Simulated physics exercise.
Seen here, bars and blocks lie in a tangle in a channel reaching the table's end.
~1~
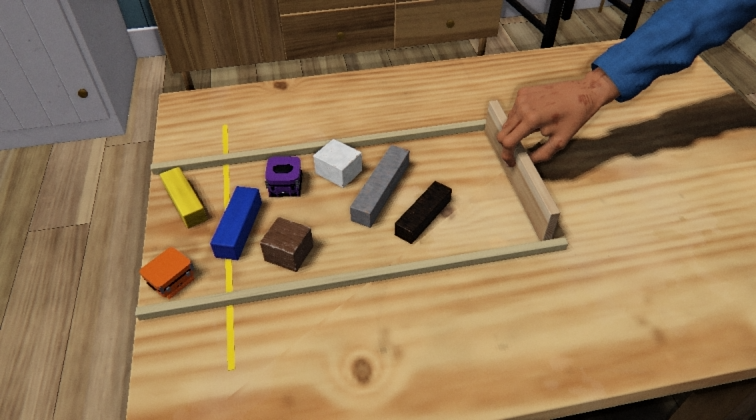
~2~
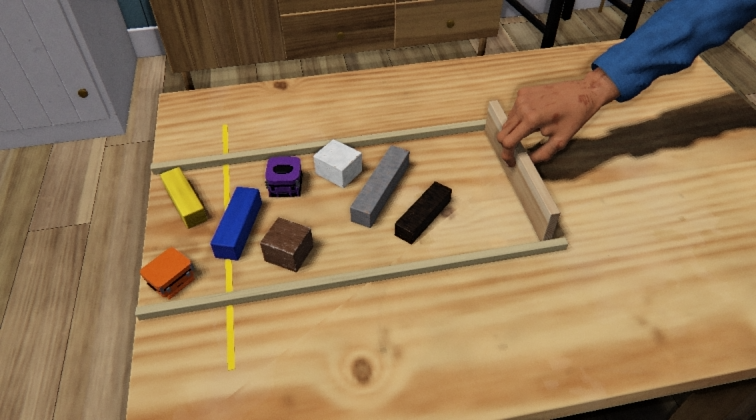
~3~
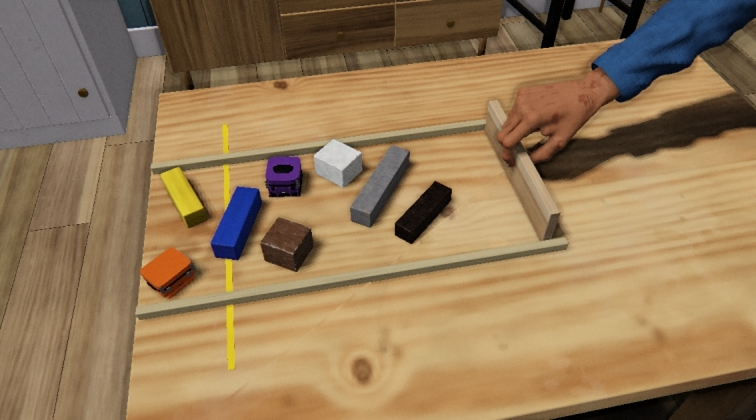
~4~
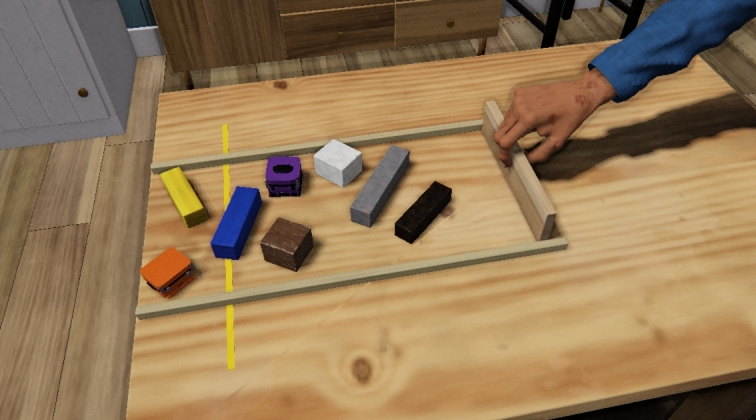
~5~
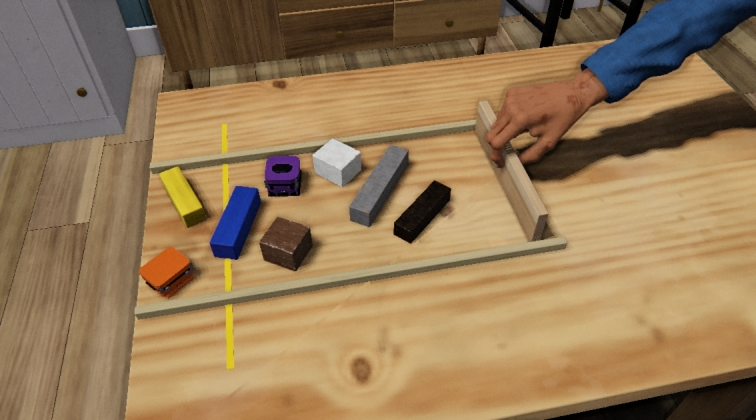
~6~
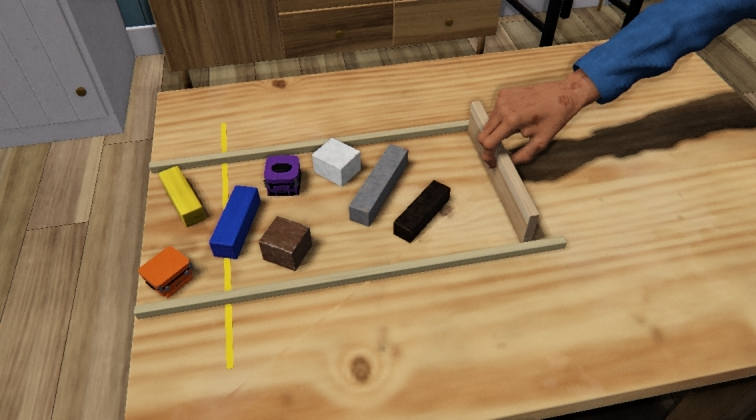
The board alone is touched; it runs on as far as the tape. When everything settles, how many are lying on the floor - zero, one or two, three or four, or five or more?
The push clears off a single one or two.
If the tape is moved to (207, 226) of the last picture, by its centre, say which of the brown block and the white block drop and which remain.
As for the brown block, it is retained; as for the white block, it is retained.
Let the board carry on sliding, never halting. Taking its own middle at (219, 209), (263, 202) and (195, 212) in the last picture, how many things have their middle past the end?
Taking the places in turn, the counts are 3, 0 and 4.
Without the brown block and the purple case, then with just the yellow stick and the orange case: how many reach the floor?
First 0, then 0.
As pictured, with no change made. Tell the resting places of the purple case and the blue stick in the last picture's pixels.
First object about (152, 198); second object about (142, 248).
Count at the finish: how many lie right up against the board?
Contact count: 2.
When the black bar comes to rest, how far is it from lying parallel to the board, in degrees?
It works out to near 0°.
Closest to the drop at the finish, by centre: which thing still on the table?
Blue stick.
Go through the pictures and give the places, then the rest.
In the first picture, orange case (168, 274); yellow stick (183, 197); blue stick (237, 222); board (518, 167); tape (228, 225).
In the second picture, yellow stick (183, 197); grey bar (381, 185).
In the third picture, blue stick (238, 222); purple case (285, 177).
In the fourth picture, orange case (169, 274); brown block (287, 244).
In the fifth picture, yellow stick (183, 196); white block (338, 163).
In the sixth picture, orange case (167, 273); yellow stick (182, 196); blue stick (236, 221); board (500, 168); tape (226, 223).
A little later, none off yet; orange case at rest near (167, 273); yellow stick at rest near (182, 196); blue stick at rest near (236, 221).
Next, none off yet; orange case at rest near (167, 273); yellow stick at rest near (181, 196); blue stick shifted a little near (216, 229).
When it is over, the number that fall off is one or two; down, yellow stick and orange case.
